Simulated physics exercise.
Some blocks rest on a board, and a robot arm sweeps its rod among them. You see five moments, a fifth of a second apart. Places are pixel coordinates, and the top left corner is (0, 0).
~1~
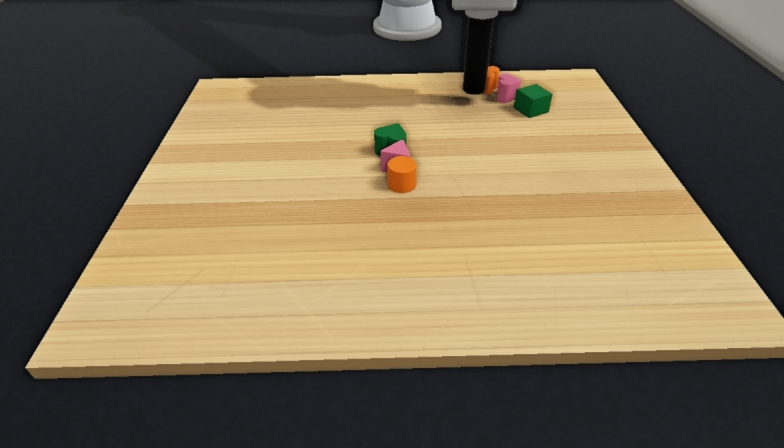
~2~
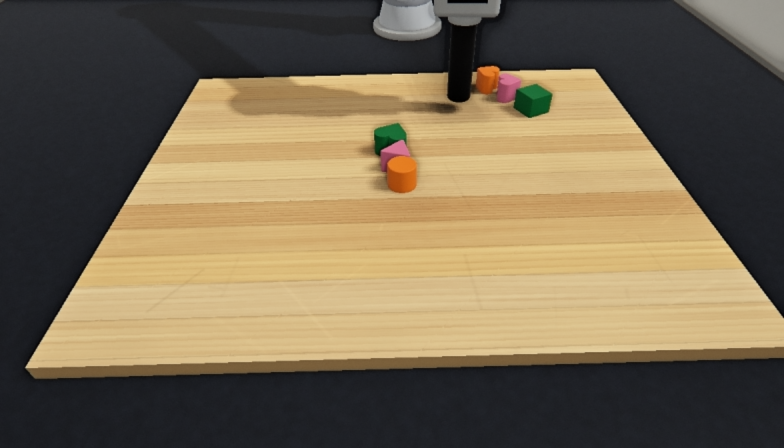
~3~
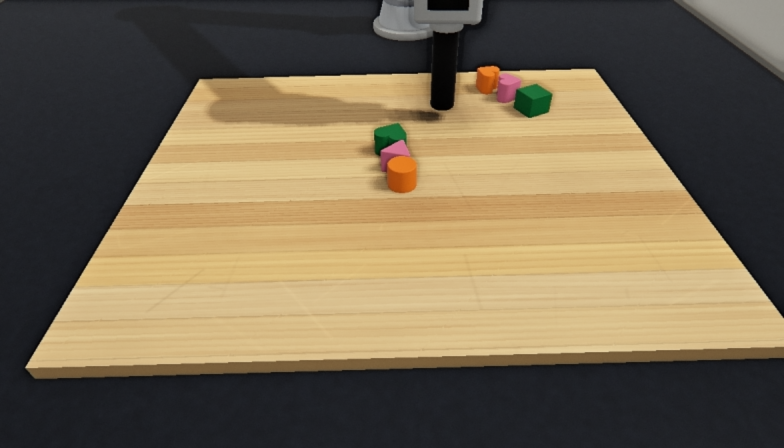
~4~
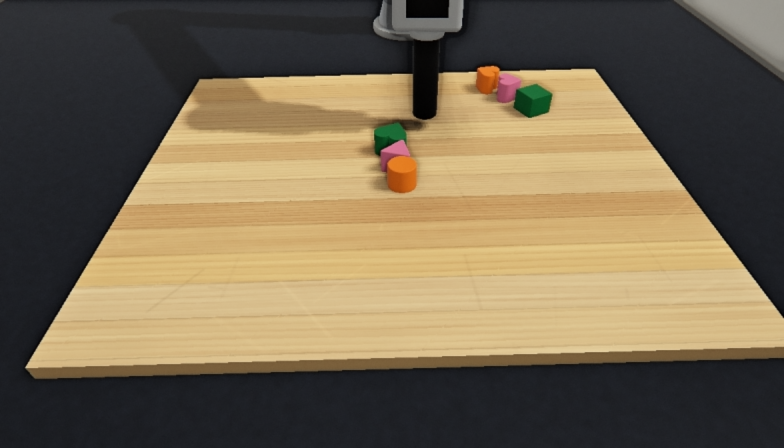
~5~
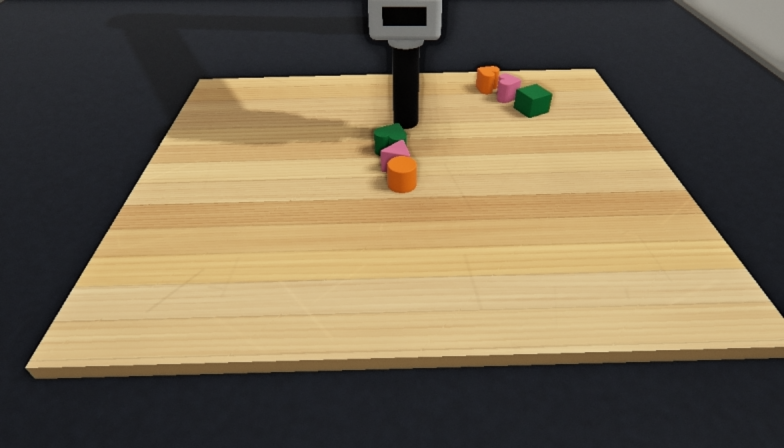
In this clip, a robot arm moves its black rod left and toward the viewer across a wooden board, from beside an orange, pink and green group to just behind another green, pink and orange group, while the blocks stay still.
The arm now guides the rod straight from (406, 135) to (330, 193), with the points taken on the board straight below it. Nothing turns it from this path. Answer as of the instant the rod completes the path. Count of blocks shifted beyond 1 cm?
It should be one, as far as I can tell.
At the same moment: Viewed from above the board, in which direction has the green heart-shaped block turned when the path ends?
Looking down, it rotates anti-clockwise.
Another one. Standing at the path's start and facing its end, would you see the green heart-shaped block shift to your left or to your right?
The green heart-shaped block goes left.
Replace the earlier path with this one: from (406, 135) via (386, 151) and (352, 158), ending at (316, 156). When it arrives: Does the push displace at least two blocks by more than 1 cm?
Final answer: No.
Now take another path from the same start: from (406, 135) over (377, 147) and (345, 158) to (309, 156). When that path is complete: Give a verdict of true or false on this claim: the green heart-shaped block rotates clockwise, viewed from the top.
Verdict: False.
On the path given first. One third of the way, rod at (382, 141); green heart-shaped block at (371, 147), turned 60° anticlockwise; pink three-sided block at (398, 150).
Two thirds of the way, rod at (357, 160); green heart-shaped block at (349, 167), turned 65° anticlockwise; pink three-sided block at (398, 150).
At the end, rod at (329, 181); green heart-shaped block at (336, 189), turned 95° anticlockwise; pink three-sided block at (398, 150); orange round block unmoved.
